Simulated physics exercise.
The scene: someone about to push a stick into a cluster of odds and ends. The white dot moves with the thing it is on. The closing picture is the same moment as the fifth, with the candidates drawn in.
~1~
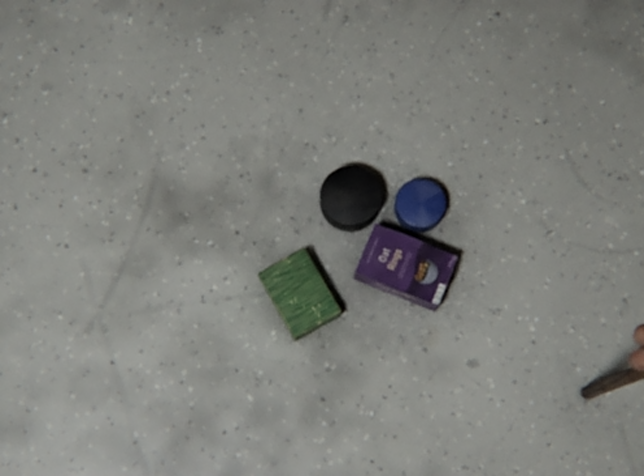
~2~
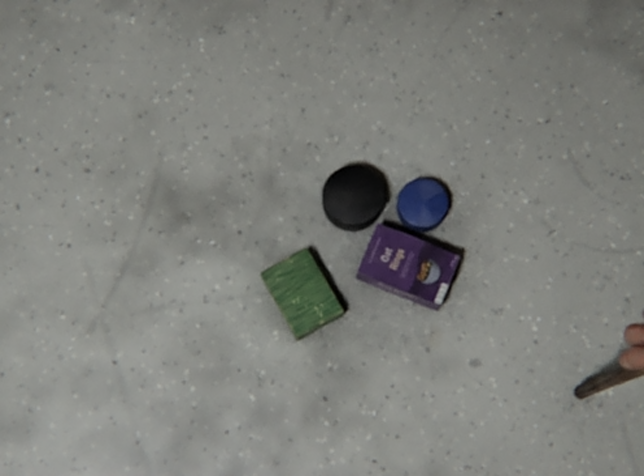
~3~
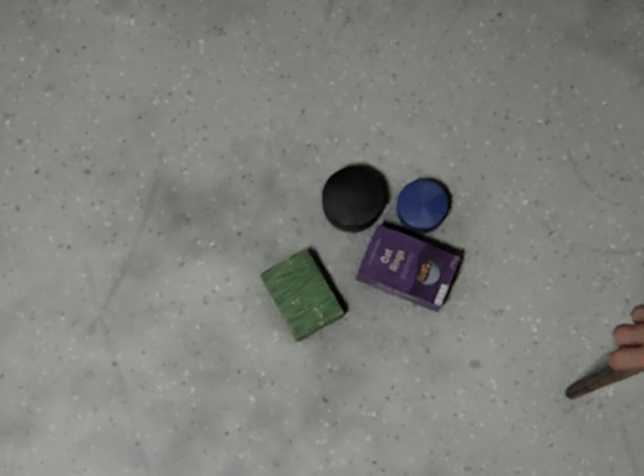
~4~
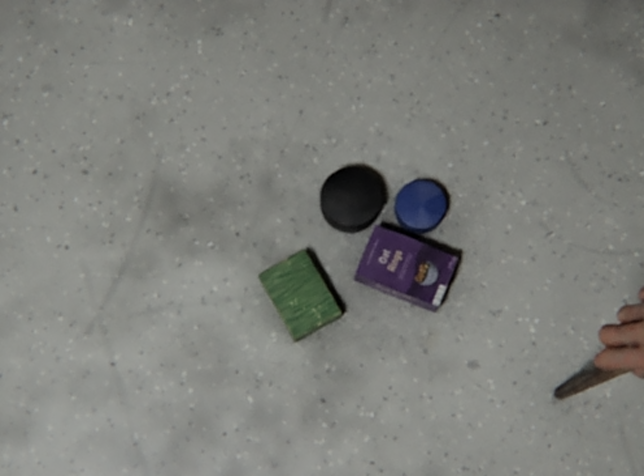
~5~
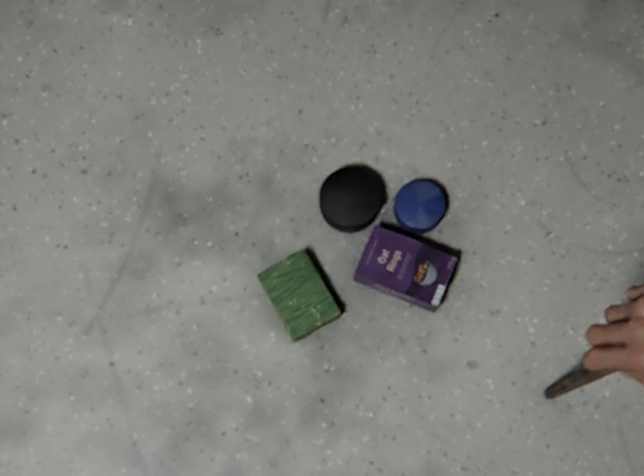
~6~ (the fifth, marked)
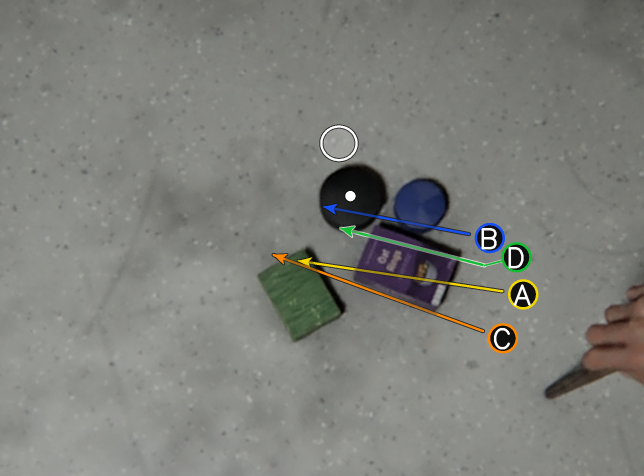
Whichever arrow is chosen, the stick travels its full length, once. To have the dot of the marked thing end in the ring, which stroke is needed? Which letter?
With C the dot lies in the ring.
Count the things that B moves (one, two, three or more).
In all, two.
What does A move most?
It is the purple packet.
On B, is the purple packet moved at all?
No.
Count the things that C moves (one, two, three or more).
It moves three or more.
On the marked copy, A from (502, 291) to (298, 261); B from (469, 234) to (324, 207); C from (483, 331) to (274, 255); D from (485, 265) to (341, 229); the ring at (339, 143); the white dot at (350, 196).
With C. Early on, foot of the stick (407, 304); black tin (344, 189); purple packet (384, 252).
Further on, foot of the stick (331, 276); black tin (337, 151); purple packet (357, 226).
At the end, foot of the stick (274, 255); black tin (338, 148); purple packet (356, 225); the dot on the black tin is in the ring.
As for the rest, A leaves the dotted thing at (343, 195); B leaves the dotted thing at (298, 177); D leaves the dotted thing at (341, 189).
